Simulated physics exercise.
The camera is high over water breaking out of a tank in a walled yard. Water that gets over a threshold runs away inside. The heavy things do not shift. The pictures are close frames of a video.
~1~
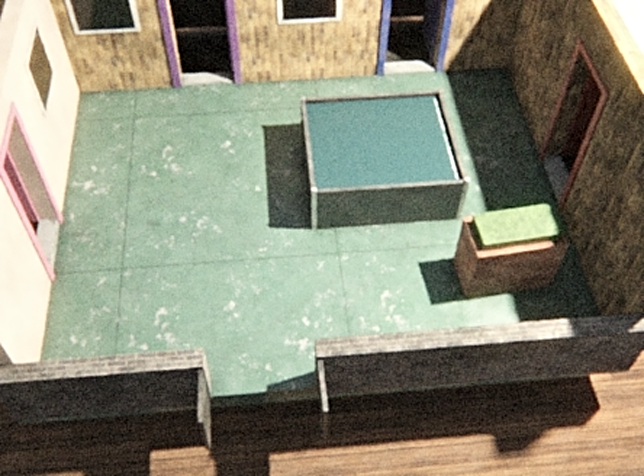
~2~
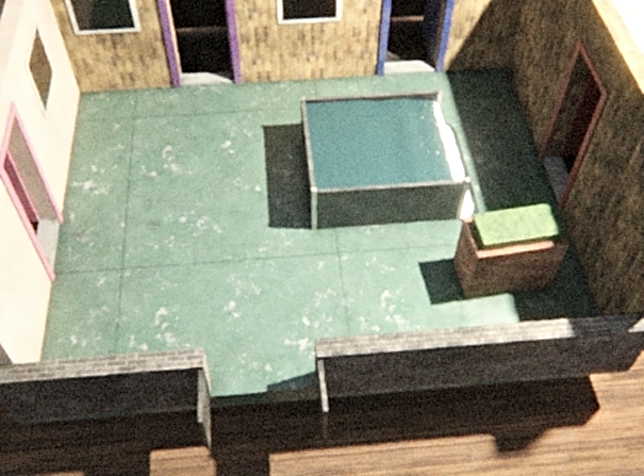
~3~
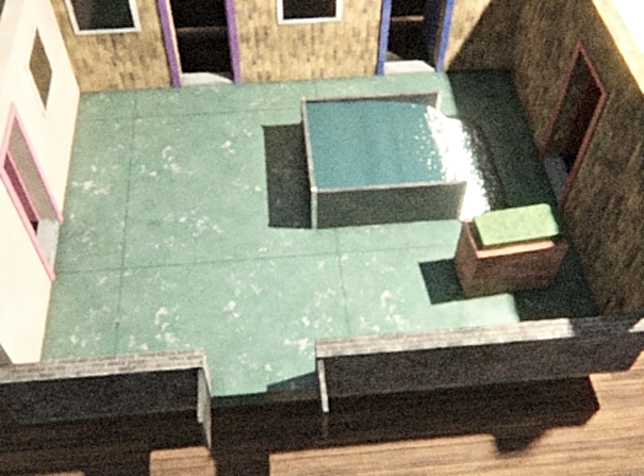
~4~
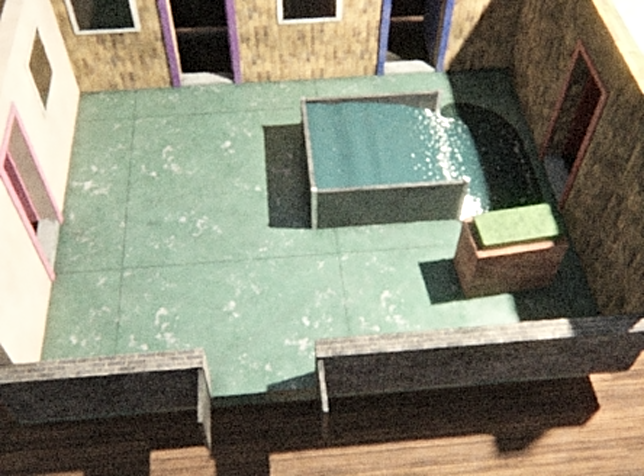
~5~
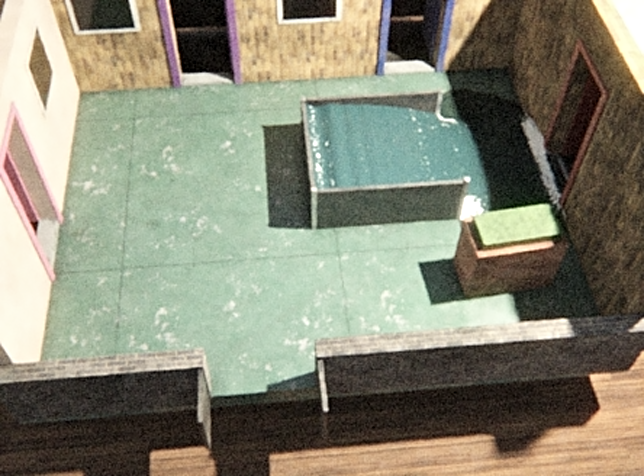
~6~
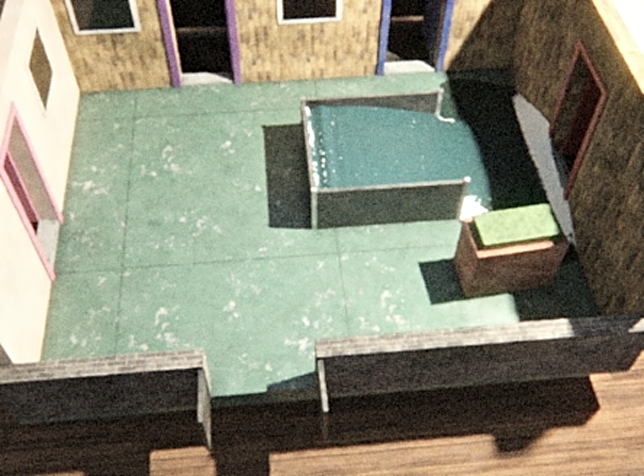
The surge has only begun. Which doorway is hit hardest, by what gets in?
Most goes in at the red door.
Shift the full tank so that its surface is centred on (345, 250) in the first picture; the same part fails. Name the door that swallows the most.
It is the one in blue.
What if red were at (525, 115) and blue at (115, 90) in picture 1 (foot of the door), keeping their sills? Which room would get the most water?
I say the red one.
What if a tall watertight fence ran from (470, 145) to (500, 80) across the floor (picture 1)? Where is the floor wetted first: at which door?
First comes the red one.
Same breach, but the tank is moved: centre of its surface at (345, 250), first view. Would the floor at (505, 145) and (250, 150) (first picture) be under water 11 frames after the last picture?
In that order: Wet, dry.
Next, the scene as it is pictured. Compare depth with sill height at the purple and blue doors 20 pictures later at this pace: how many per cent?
In turn 50 and 220 per cent.
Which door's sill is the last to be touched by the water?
The one in pink.
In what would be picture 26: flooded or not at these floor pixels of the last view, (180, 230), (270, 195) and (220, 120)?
In turn: Free of water, clear, under water.
A moment on, water covers 15 % of the floor; purple door not reached, red door a lot in, blue door not reached, pink door not reached.
Next, water covers 25 % of the floor; purple door not reached, red door a lot in, blue door wet at the sill, nothing in, pink door not reached.
Then, water covers 50 % of the floor; purple door wet at the sill, nothing in, red door a lot in, blue door some in, pink door not reached.
Later, water covers 95 % of the floor; purple door wet at the sill, nothing in, red door a lot in, blue door some in, pink door wet at the sill, nothing in.
In the end, water covers 95 % of the floor; purple door wet at the sill, nothing in, red door a lot in, blue door some in, pink door wet at the sill, nothing in; the red door has let in the most.
